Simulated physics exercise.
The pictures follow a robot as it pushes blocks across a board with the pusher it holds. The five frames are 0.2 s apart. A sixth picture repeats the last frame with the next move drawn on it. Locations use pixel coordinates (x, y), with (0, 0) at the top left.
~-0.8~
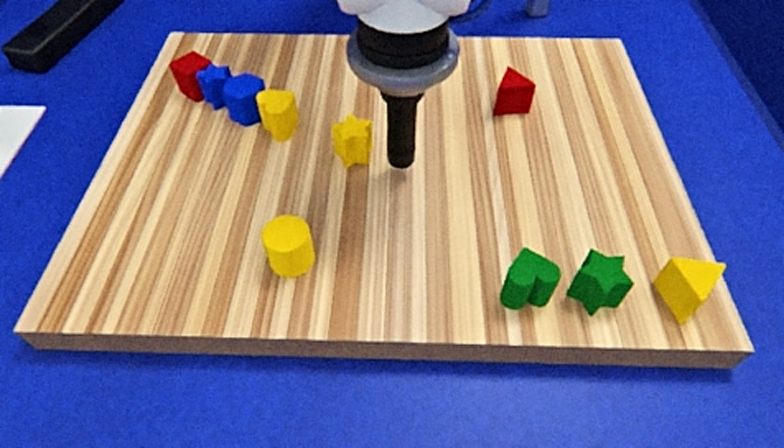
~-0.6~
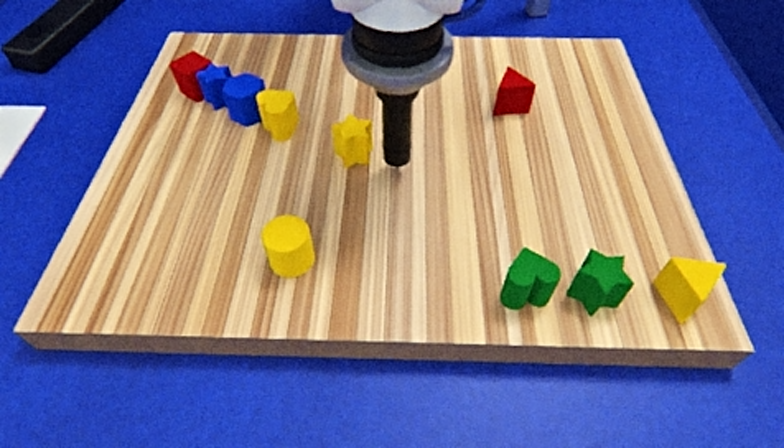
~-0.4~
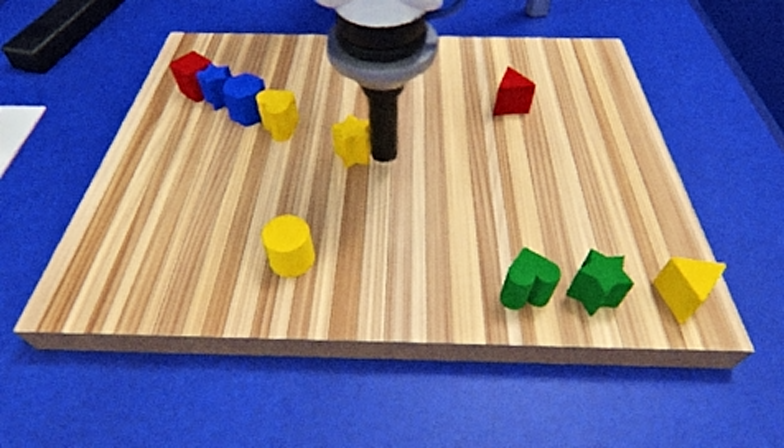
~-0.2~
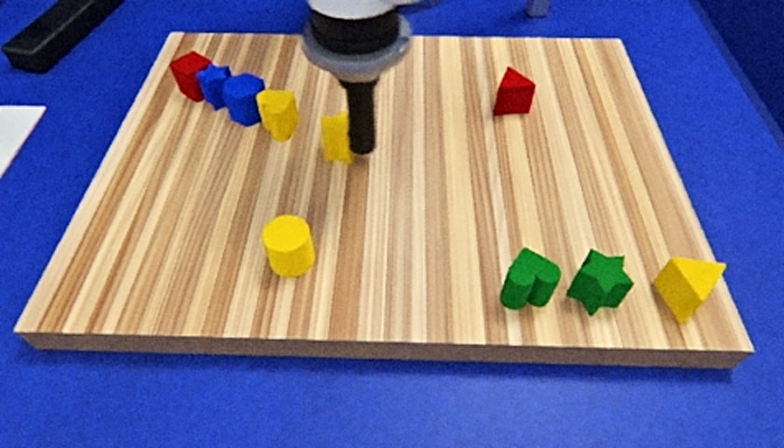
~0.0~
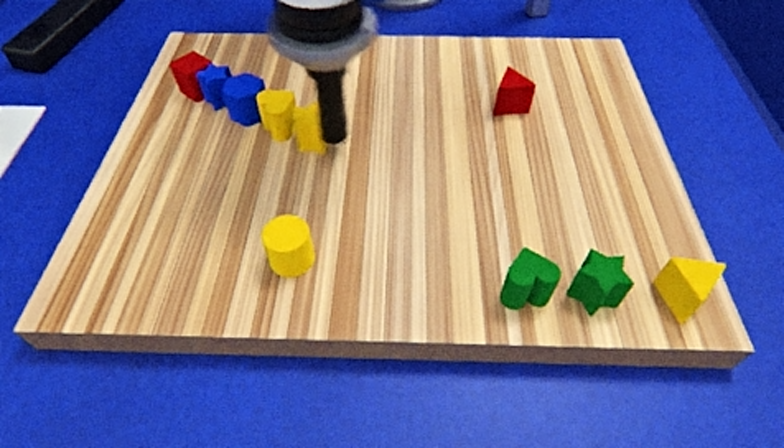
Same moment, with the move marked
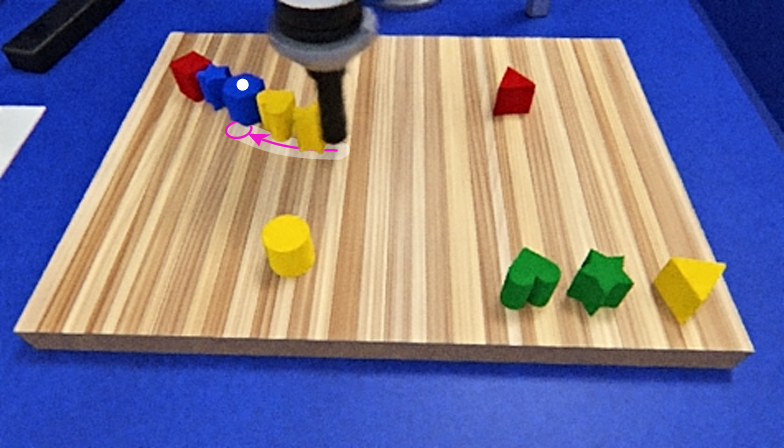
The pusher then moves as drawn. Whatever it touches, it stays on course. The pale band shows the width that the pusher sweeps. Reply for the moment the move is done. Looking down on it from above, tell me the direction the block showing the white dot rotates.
From above, counter-clockwise.
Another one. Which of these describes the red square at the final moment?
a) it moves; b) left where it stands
a (it moves)
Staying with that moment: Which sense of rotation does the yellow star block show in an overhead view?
It spins clockwise.
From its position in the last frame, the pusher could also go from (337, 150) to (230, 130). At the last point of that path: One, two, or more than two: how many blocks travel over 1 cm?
Three or more blocks.
The line goes from (337, 150) by way of (283, 146) to (239, 129); the dot is on the blue hexagonal block.
What follows on the original path. One third of the way, pusher at (298, 135); red square at (185, 60); blue star block at (206, 70); blue hexagonal block at (238, 77), turned 30° anticlockwise; yellow heart block at (258, 94), turned 55° clockwise; yellow star block at (273, 111).
Two thirds of the way, pusher at (263, 128); red square at (179, 57); blue star block at (200, 67); blue hexagonal block at (233, 65), turned 65° anticlockwise; yellow heart block at (254, 78), turned 85° clockwise; yellow star block at (250, 98), turned 30° clockwise.
At the end, pusher at (235, 116); red square at (179, 57); blue star block at (200, 67); blue hexagonal block at (234, 60), turned 80° anticlockwise; yellow heart block at (260, 71), turned 85° clockwise; yellow star block at (234, 84), turned 60° clockwise.
